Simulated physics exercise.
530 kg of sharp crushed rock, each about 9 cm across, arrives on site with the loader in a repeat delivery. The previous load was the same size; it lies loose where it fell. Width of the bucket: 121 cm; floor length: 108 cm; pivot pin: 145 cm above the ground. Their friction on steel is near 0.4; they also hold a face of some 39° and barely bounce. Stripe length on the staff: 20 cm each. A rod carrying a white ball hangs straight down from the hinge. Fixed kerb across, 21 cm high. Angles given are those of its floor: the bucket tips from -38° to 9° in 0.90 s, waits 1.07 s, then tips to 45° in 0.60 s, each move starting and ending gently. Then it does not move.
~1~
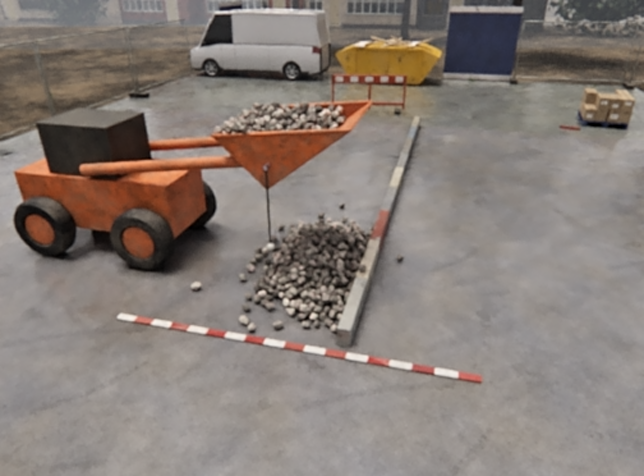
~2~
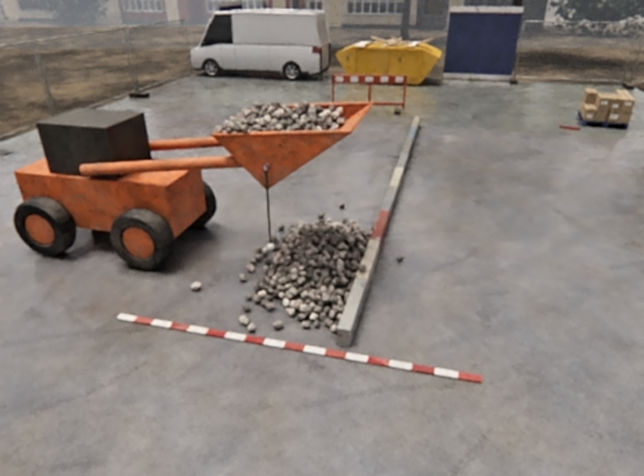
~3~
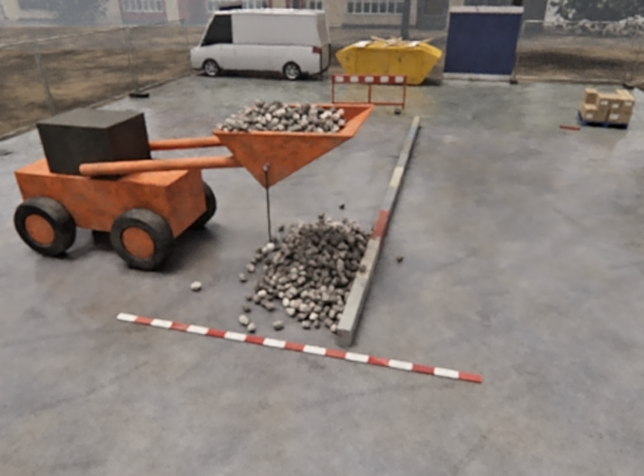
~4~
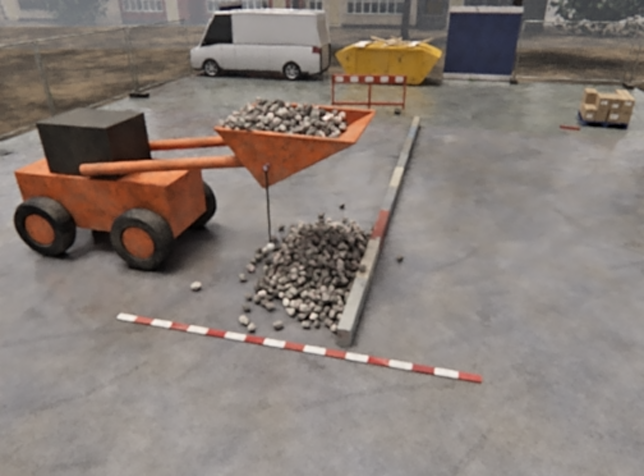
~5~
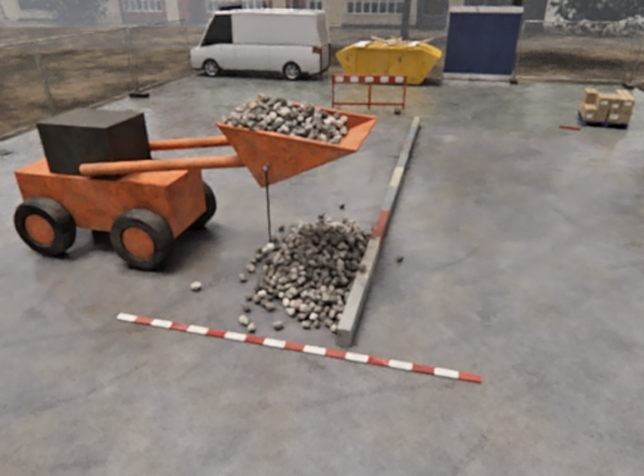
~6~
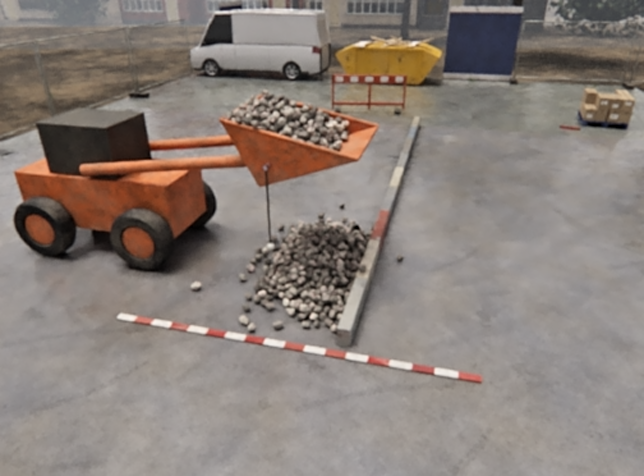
On a paved yard, an orange loader held a bucket full of stones above a loose pile beside a kerb, and the bucket slowly tilted a little, its right-hand lip dipping slightly.
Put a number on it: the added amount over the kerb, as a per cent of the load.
46 percent, roughly.
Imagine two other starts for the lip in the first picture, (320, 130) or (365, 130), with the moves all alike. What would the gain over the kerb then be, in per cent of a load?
15 % and 70 %.
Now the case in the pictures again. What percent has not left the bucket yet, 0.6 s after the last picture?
That works out to about 100 %.
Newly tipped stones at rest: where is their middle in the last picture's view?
Middle: Approx. (367, 261) px.
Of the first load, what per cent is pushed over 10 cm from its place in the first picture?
I'd say roughly 0 per cent of them.
Then, 0.3 s after the last picture the floor is at 2°; in per cent of one load, 100 in the bucket, 100 on this side of the kerb; the foremost stones are at (363, 269).
Then, 0.6 s after the last picture the floor is at 9°; in per cent of one load, 100 in the bucket, 100 on this side of the kerb; the foremost stones are at (363, 269).
Then, 2.6 s after the last picture the floor is at 45°; in per cent of one load, 17 in the bucket, 167 on this side of the kerb, 17 over the kerb; the foremost stones are at (413, 275).
Then, 5.5 s after the last picture the floor is at 45°; in per cent of one load, 0 in the bucket, 154 on this side of the kerb, 46 over the kerb; the foremost stones are at (500, 289). Net gain over the kerb, 46.
